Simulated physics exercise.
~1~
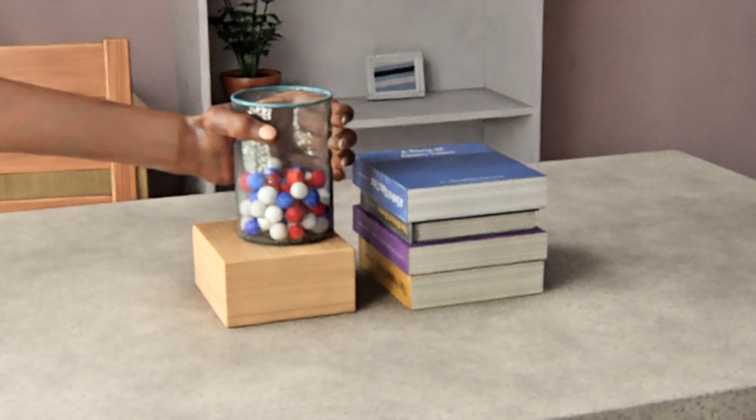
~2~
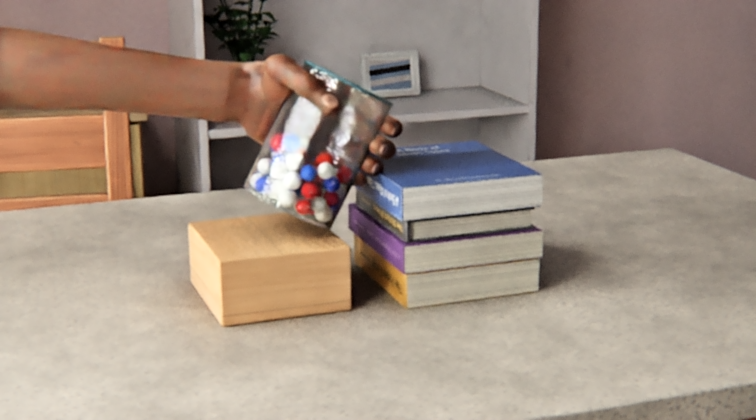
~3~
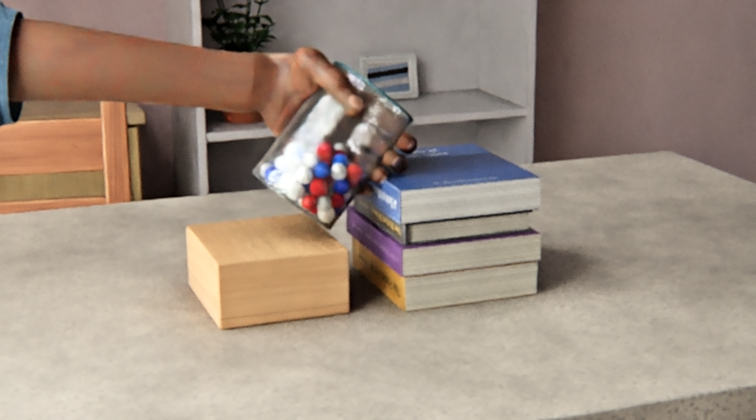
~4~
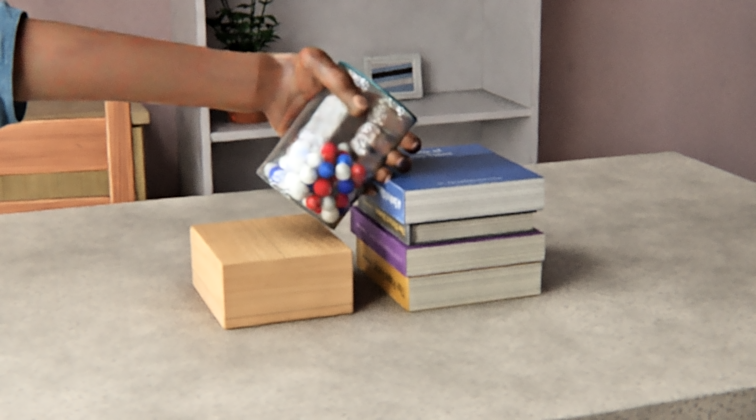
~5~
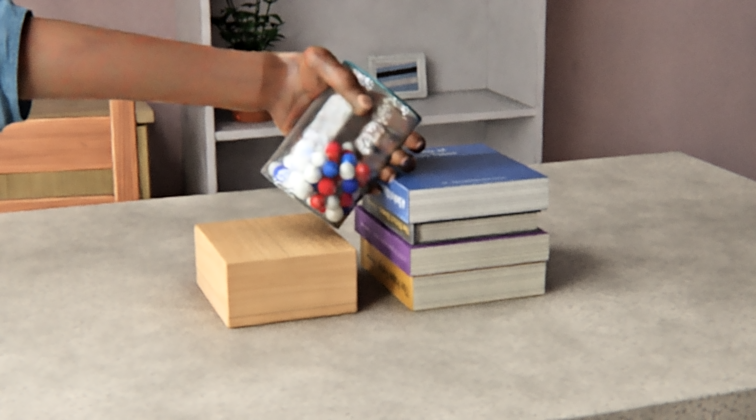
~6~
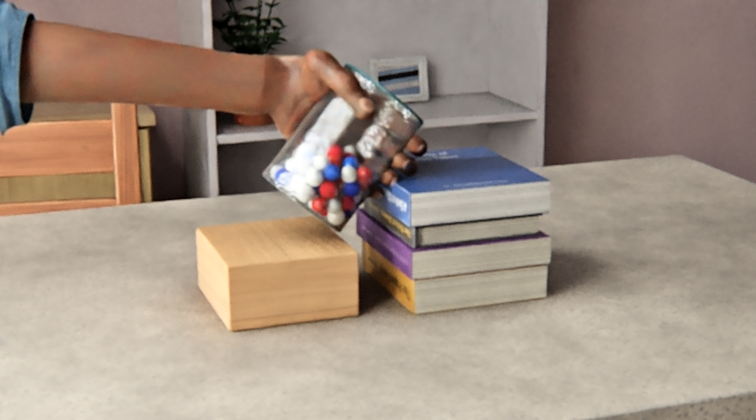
On a grey tabletop, a hand lifts a clear glass of red, white and blue balls from a wooden block, tilts it beside a stack of four books, and holds it leaning there near the stack's edge, the balls still inside.
